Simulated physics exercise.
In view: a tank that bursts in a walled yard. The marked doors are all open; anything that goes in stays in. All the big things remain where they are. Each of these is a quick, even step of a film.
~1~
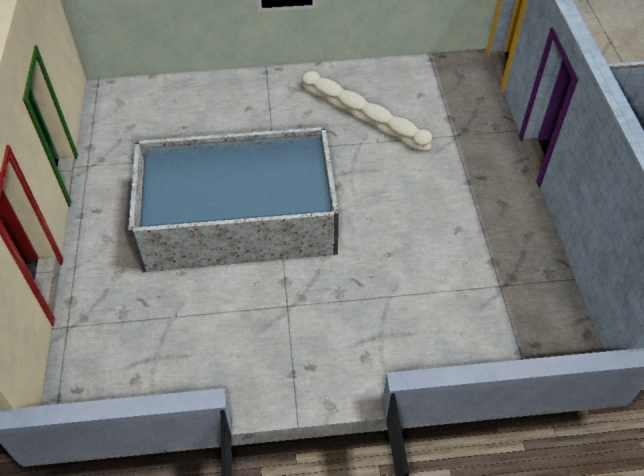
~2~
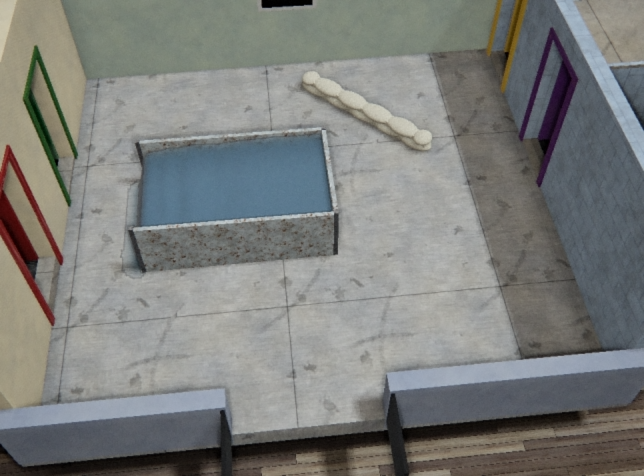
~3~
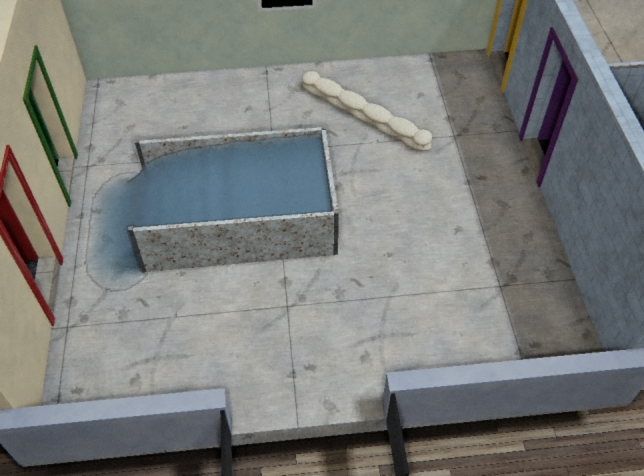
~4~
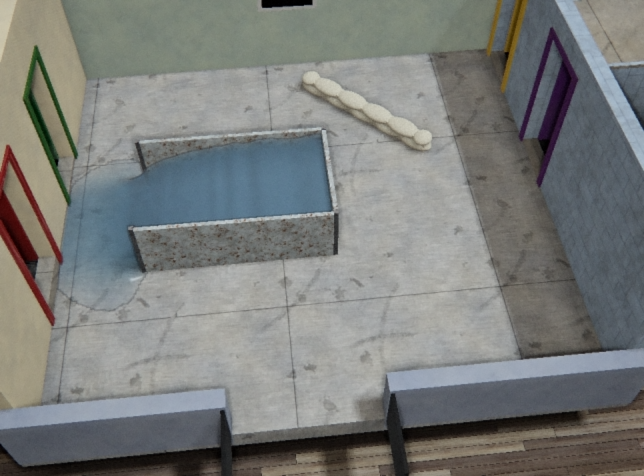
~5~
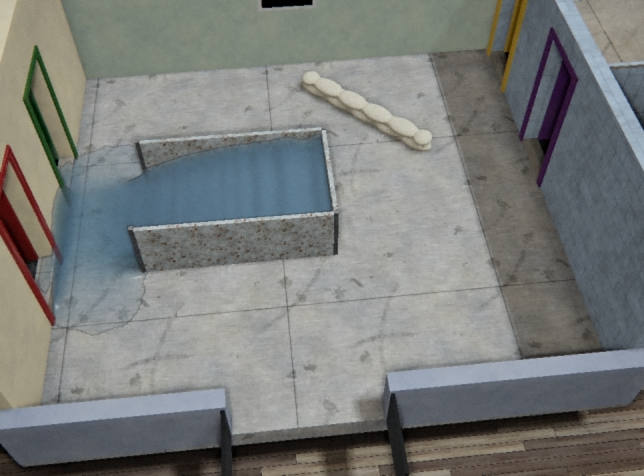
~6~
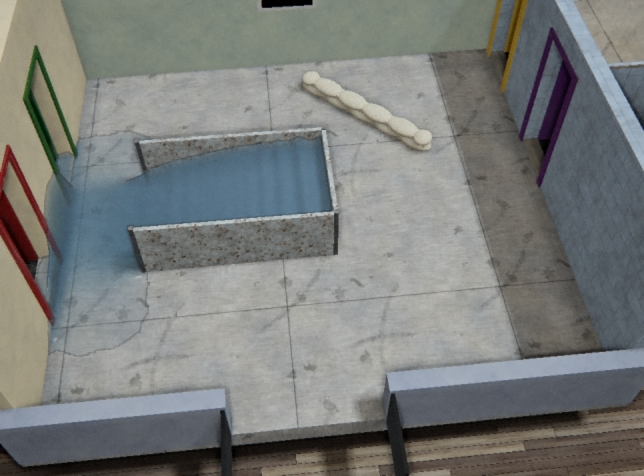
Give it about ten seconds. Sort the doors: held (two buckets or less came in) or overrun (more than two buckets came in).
Sorted: Green door overrun, red door overrun, purple door held, yellow door held.
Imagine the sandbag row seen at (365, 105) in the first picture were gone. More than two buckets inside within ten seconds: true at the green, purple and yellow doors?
Taking them in turn, the green breaks the limit, the purple breaks the limit and the yellow doesn't reach the limit.
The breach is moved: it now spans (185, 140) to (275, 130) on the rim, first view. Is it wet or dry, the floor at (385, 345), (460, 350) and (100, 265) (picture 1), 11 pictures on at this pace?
In turn: Free of water, clear, free of water.
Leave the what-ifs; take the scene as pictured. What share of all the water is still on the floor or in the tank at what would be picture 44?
Some 78 parts in a hundred have not run off.
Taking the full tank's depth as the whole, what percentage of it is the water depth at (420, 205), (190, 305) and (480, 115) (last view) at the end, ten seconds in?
First 6, next 4, last 6 in a hundred.
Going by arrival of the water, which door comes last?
My answer: The door marked purple.
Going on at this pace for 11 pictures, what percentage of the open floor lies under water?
Estimate: Near 25 %.
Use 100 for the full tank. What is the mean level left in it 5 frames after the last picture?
My reading is roughly 58 in a hundred.
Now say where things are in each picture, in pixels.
Still water in the tank at (233, 180), in the first picture.
The front is at (140, 275), out from the gap at (144, 210), in the second picture.
The front is at (110, 285), out from the gap at (145, 213), in the third picture.
The front is at (60, 279), out from the gap at (146, 215), in the fourth picture.
The front is at (54, 319), out from the gap at (146, 216), in the fifth picture.
The front is at (50, 346), out from the gap at (146, 216), in the sixth picture.
A moment on, water covers 15 % of the floor; the green door far over two buckets in, the red door over two buckets in, the purple door not reached, the yellow door not reached.
Next, water covers 25 % of the floor; the green door far over two buckets in, the red door far over two buckets in, the purple door not reached, the yellow door not reached.
Then, water covers 50 % of the floor; the green door far over two buckets in, the red door far over two buckets in, the purple door not reached, the yellow door not reached.
Later, water covers 90 % of the floor; the green door far over two buckets in, the red door far over two buckets in, the purple door wet at the sill, nothing in, the yellow door wet at the sill, nothing in.
In the end, water covers 95 % of the floor; the green door far over two buckets in, the red door far over two buckets in, the purple door under two buckets in, the yellow door wet at the sill, nothing in.
